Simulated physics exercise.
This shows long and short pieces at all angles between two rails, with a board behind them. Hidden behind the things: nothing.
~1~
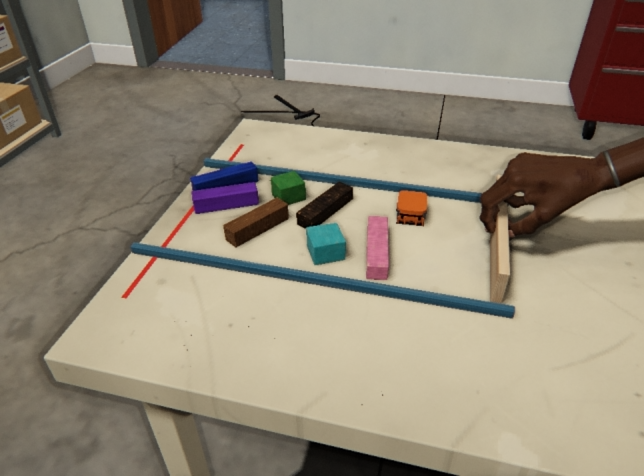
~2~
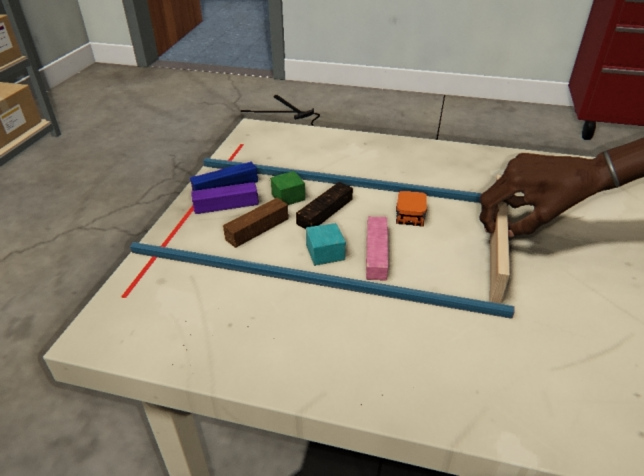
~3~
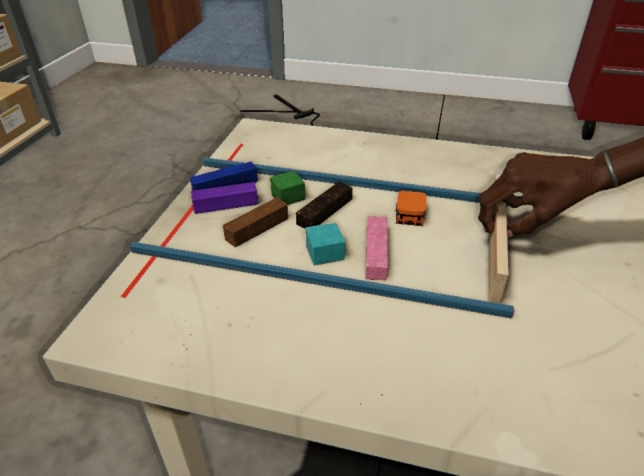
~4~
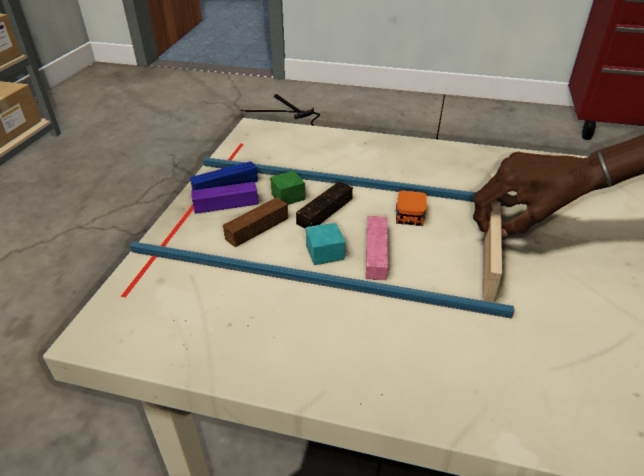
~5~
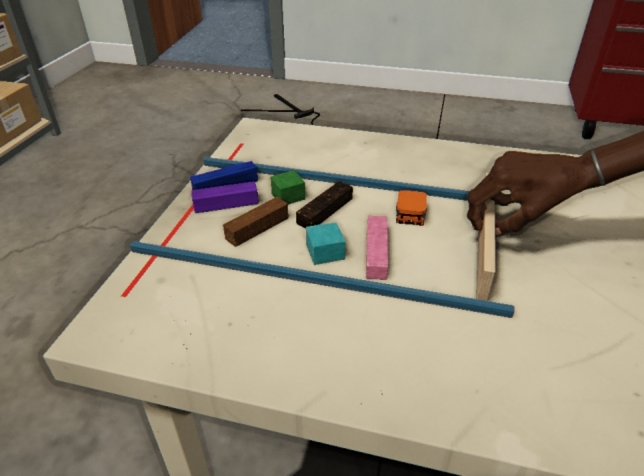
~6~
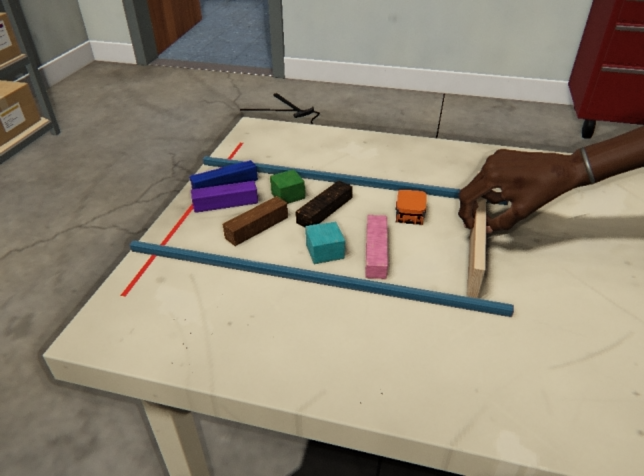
A hand slides an upright board slightly left between two blue rails toward scattered coloured blocks.
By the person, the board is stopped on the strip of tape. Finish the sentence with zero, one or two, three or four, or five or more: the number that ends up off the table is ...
The number that ends up off the table is five or more.
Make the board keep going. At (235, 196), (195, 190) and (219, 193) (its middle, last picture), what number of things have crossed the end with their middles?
Per position: 2 / 6 / 4.
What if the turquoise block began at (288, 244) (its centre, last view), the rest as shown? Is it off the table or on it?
It drops down.
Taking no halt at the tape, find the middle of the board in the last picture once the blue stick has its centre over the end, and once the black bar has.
Around (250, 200) first and around (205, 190) second.
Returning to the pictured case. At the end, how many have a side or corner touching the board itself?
The number is 2.
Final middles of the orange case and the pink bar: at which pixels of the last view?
Taking them in turn, first comes (197, 178), then (172, 213).
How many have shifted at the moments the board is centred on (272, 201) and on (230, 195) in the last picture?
8, then 8.
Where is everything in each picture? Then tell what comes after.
In the first frame, blue stick (225, 180); purple stick (226, 198); brown bar (257, 222); board (499, 235); tape (195, 206).
In the second frame, purple stick (225, 198); pink bar (377, 247).
In the third frame, brown bar (257, 222); turquoise block (325, 244).
In the fourth frame, blue stick (225, 179); green block (288, 189).
In the fifth frame, purple stick (225, 197); orange case (411, 208).
In the sixth frame, blue stick (224, 178); purple stick (225, 197); brown bar (256, 221); board (478, 230); tape (194, 205).
Soon after, none off yet; blue stick at rest near (224, 178); purple stick at rest near (225, 197); brown bar at rest near (256, 221).
After that, none off yet; blue stick at rest near (224, 178); purple stick moving near (216, 197); brown bar displaced a little near (241, 219).
And then, none off yet; blue stick tilting a little near (179, 172); purple stick displaced about its own width near (162, 201); brown bar displaced about its own width near (176, 210).
In the end, the number that fall off is five or more; gone, turquoise block, black bar, green block, brown bar, purple stick and blue stick.
